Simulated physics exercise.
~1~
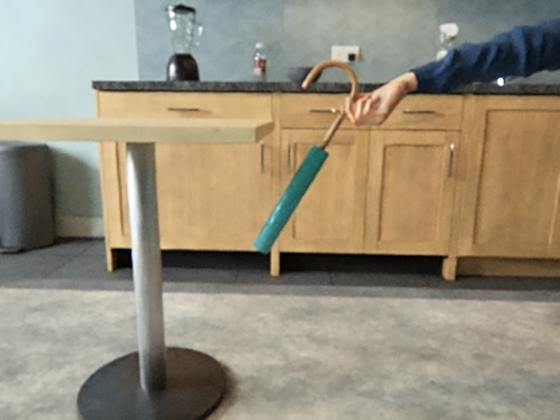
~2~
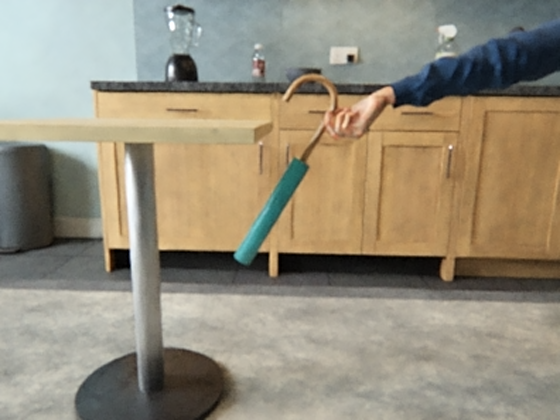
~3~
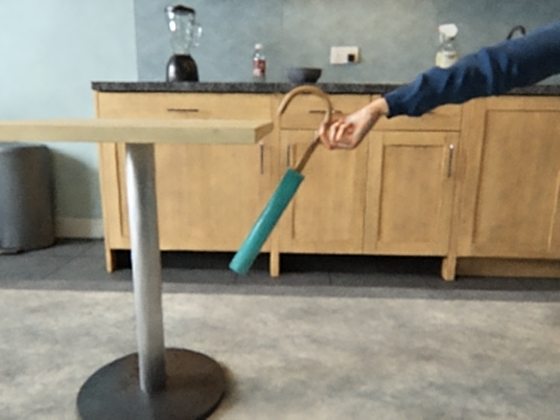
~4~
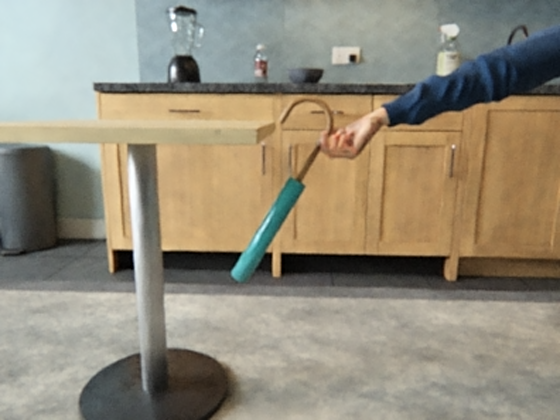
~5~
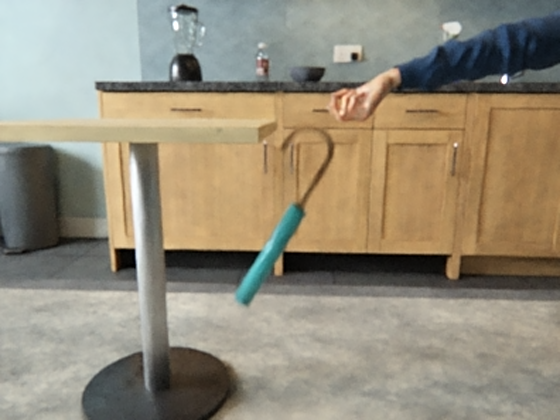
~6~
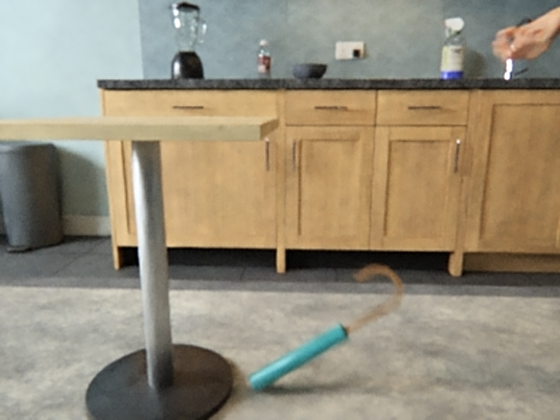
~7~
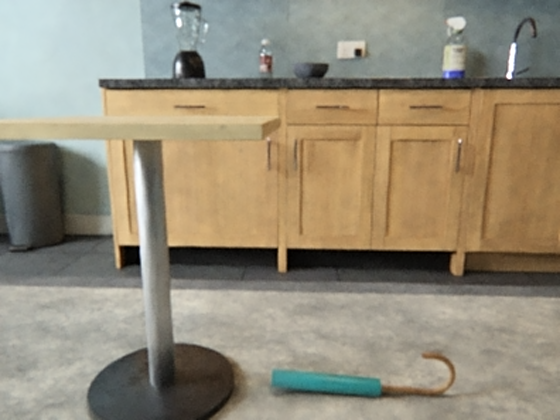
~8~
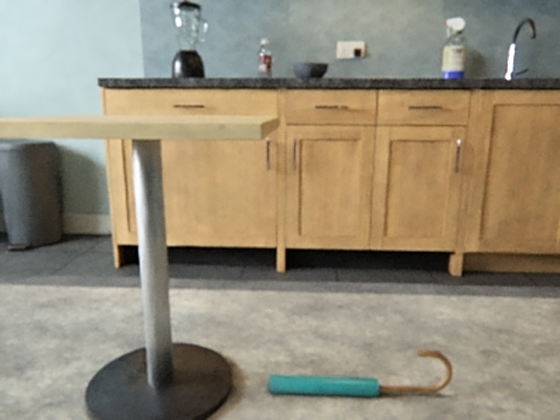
In this clip, a hand holds a turquoise umbrella with a curved handle beside a table edge, lowers it slightly to the left, then lets go and draws back. The umbrella drops, tipping over as it falls, and ends lying on the floor right of the table base.
